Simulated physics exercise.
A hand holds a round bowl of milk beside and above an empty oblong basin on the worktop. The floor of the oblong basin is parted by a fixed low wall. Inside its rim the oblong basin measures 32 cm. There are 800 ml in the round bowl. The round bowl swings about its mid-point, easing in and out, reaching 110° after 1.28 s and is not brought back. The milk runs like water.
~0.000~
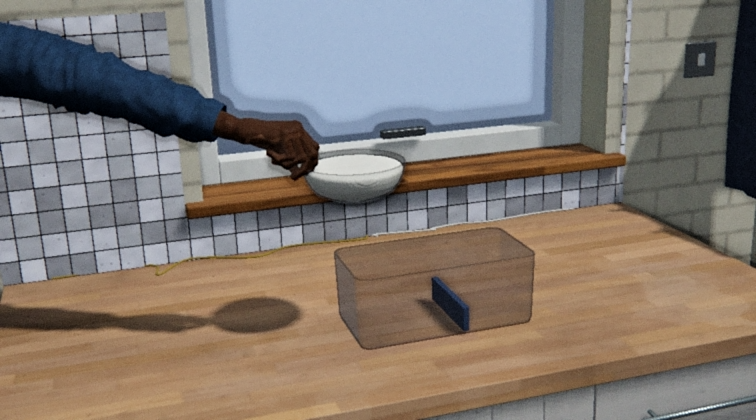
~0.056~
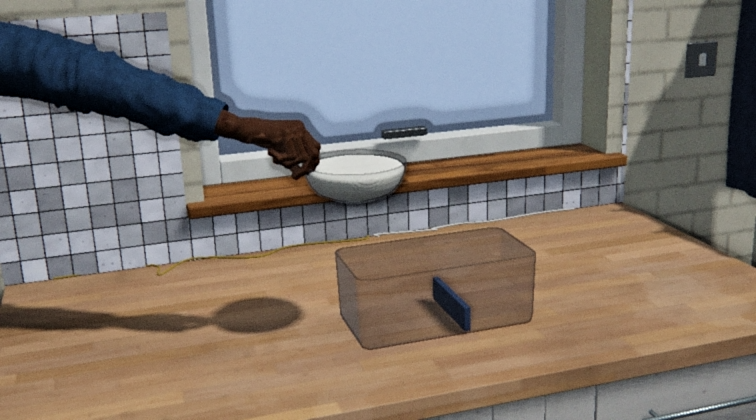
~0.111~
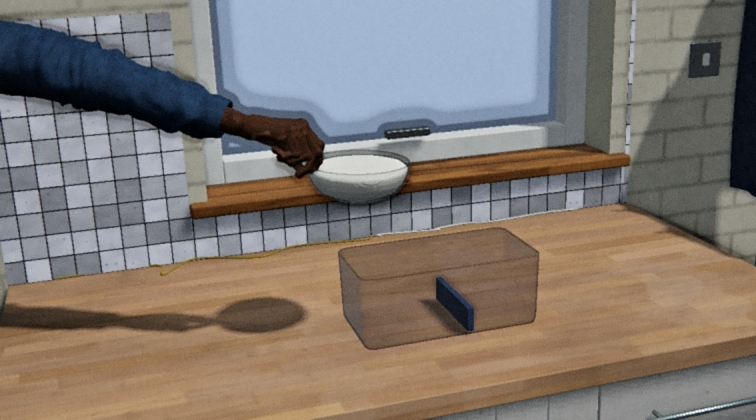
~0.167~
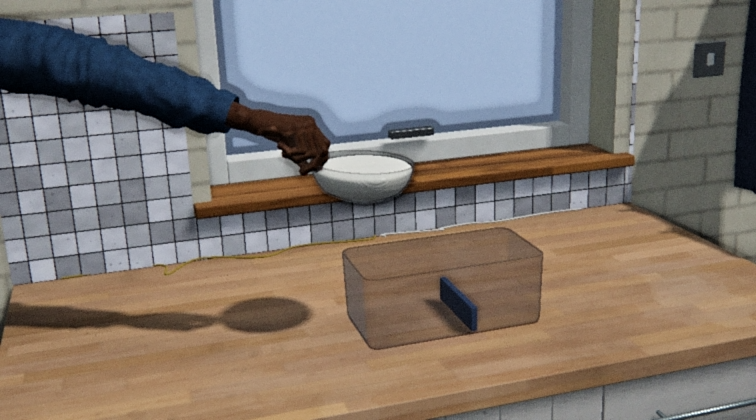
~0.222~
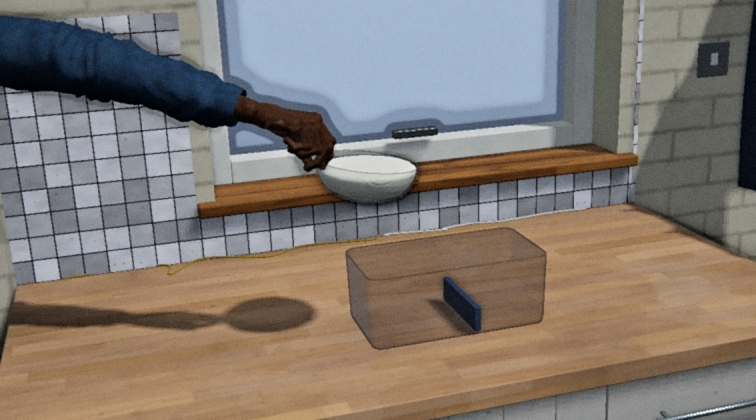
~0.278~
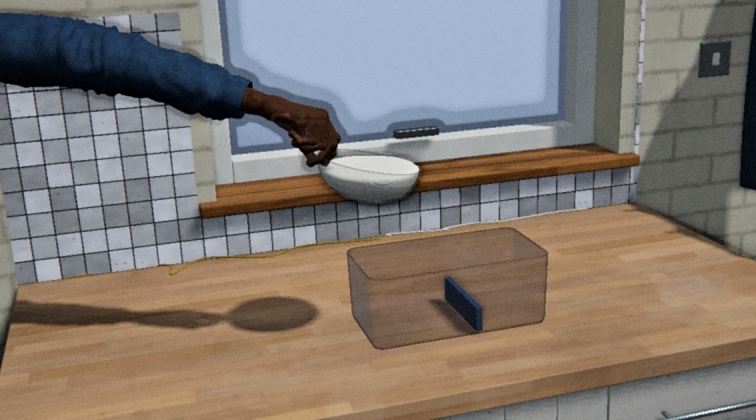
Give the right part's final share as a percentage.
The far part has some 38 per cent.
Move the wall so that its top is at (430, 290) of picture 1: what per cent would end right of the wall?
Then about 70 per cent.
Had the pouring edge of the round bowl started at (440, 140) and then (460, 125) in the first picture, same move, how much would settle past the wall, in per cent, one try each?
First 85, then 65 per cent.
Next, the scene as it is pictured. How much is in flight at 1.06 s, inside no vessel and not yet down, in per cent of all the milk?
Some 2 per cent.
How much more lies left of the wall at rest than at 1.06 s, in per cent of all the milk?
About 2 per cent.
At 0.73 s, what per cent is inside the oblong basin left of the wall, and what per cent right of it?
Near 18 on the left, 20 on the right.
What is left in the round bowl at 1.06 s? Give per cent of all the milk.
Some 0 per cent.
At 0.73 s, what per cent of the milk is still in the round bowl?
Some 24 per cent.
By 0.73 s the tilt is 67° and 24 per cent is still to pour, 18 is left of the wall and 20 right of it.
By 1.06 s the tilt is 102° and 0 per cent is still to pour, 60 is left of the wall and 38 right of it.
By 1.40 s the tilt is 110° and 0 per cent is still to pour, 61 is left of the wall and 38 right of it.
By 1.78 s the tilt is 110° and 0 per cent is still to pour, 61 is left of the wall and 38 right of it.
At rest 61 per cent lies left of the wall, 38 right of it and 1 outside.
